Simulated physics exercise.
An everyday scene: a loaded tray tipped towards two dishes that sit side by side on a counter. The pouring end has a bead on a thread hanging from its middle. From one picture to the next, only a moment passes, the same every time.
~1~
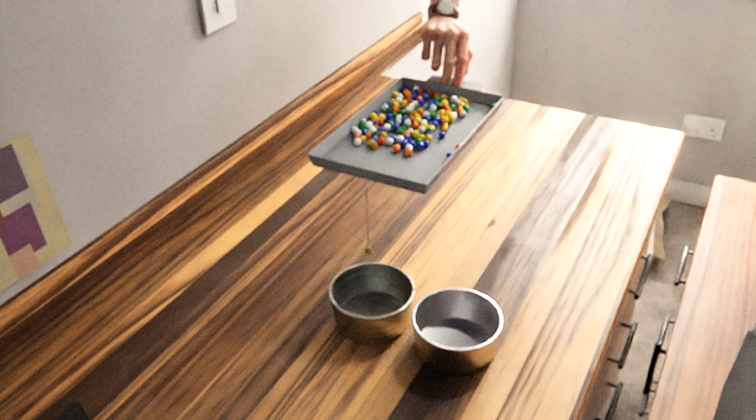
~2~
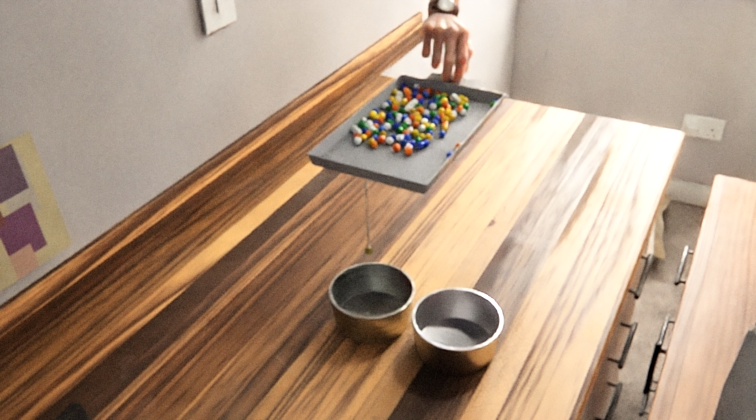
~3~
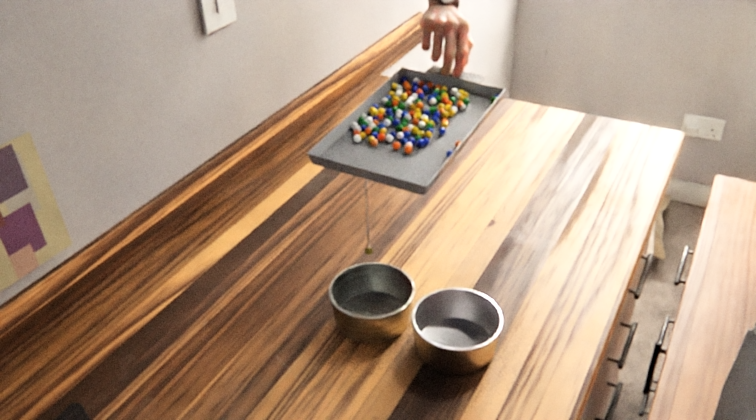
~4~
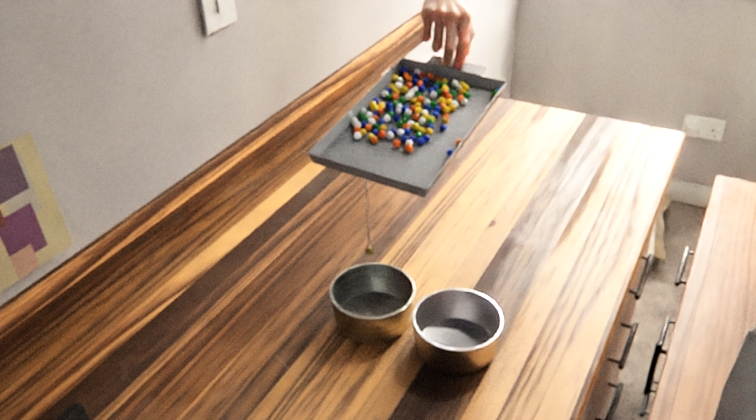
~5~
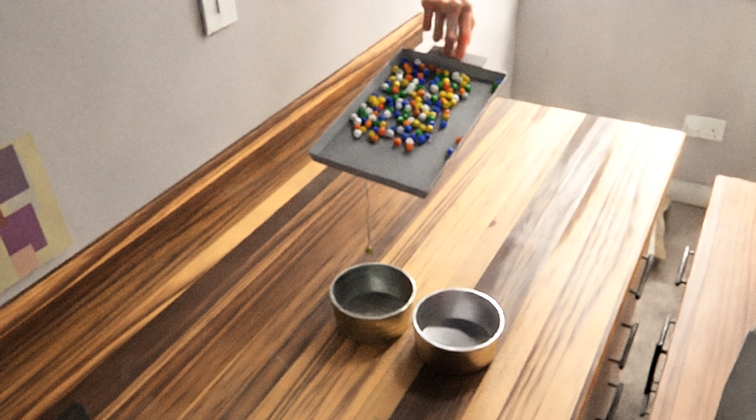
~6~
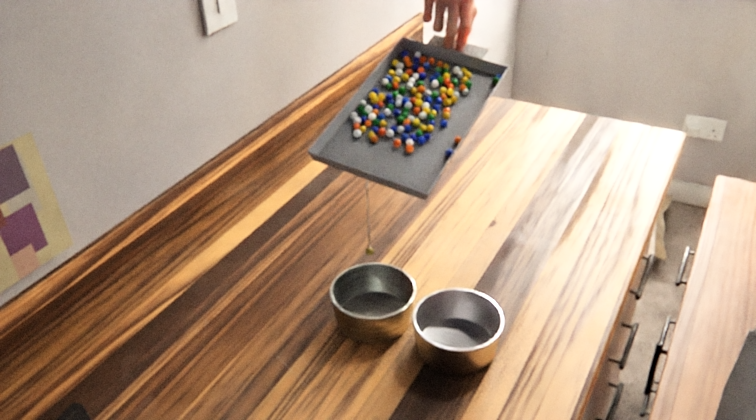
On a wooden counter, a hand steadily raises the far end of a tray of colourful beads above two metal bowls.
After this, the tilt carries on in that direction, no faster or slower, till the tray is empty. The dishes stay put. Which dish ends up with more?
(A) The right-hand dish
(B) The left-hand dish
B.
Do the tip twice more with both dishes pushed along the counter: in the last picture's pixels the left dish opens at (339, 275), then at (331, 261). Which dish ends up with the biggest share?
For the first position it is the one at right; for the second, the one at right.
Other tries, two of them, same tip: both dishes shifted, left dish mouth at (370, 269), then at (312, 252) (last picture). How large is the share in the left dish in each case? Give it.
Roughly 20 per cent, then roughly 0 per cent.
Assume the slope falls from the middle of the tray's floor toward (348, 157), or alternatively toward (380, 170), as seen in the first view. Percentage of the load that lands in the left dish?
Close to 0 percent first and close to 50 percent second.
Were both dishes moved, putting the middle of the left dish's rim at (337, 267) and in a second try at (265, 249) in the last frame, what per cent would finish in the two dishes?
First case 90 in a hundred, second case 0 in a hundred.
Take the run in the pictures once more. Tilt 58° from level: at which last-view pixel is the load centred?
About (410, 185).
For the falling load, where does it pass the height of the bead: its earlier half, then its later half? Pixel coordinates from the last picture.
It goes through near (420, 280) first, then near (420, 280).
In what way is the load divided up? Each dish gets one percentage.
The left dish holds 40 % and the right dish holds 20 %.
Soon, tray tipped steeply; most on the tray; a stray few in the right dish; a stray few in the left dish; a stray few outside both; about a quarter in the air.
A while on, tray tipped right over; a small part on the tray; a small part in the right dish; about a third in the left dish; about a third outside both; about a quarter in the air.
Towards the end, tray tipped past a quarter turn; about a quarter in the right dish; about a third in the left dish; about half outside both.
Finally, tray tipped past a quarter turn; about a quarter in the right dish; about a third in the left dish; about half outside both.
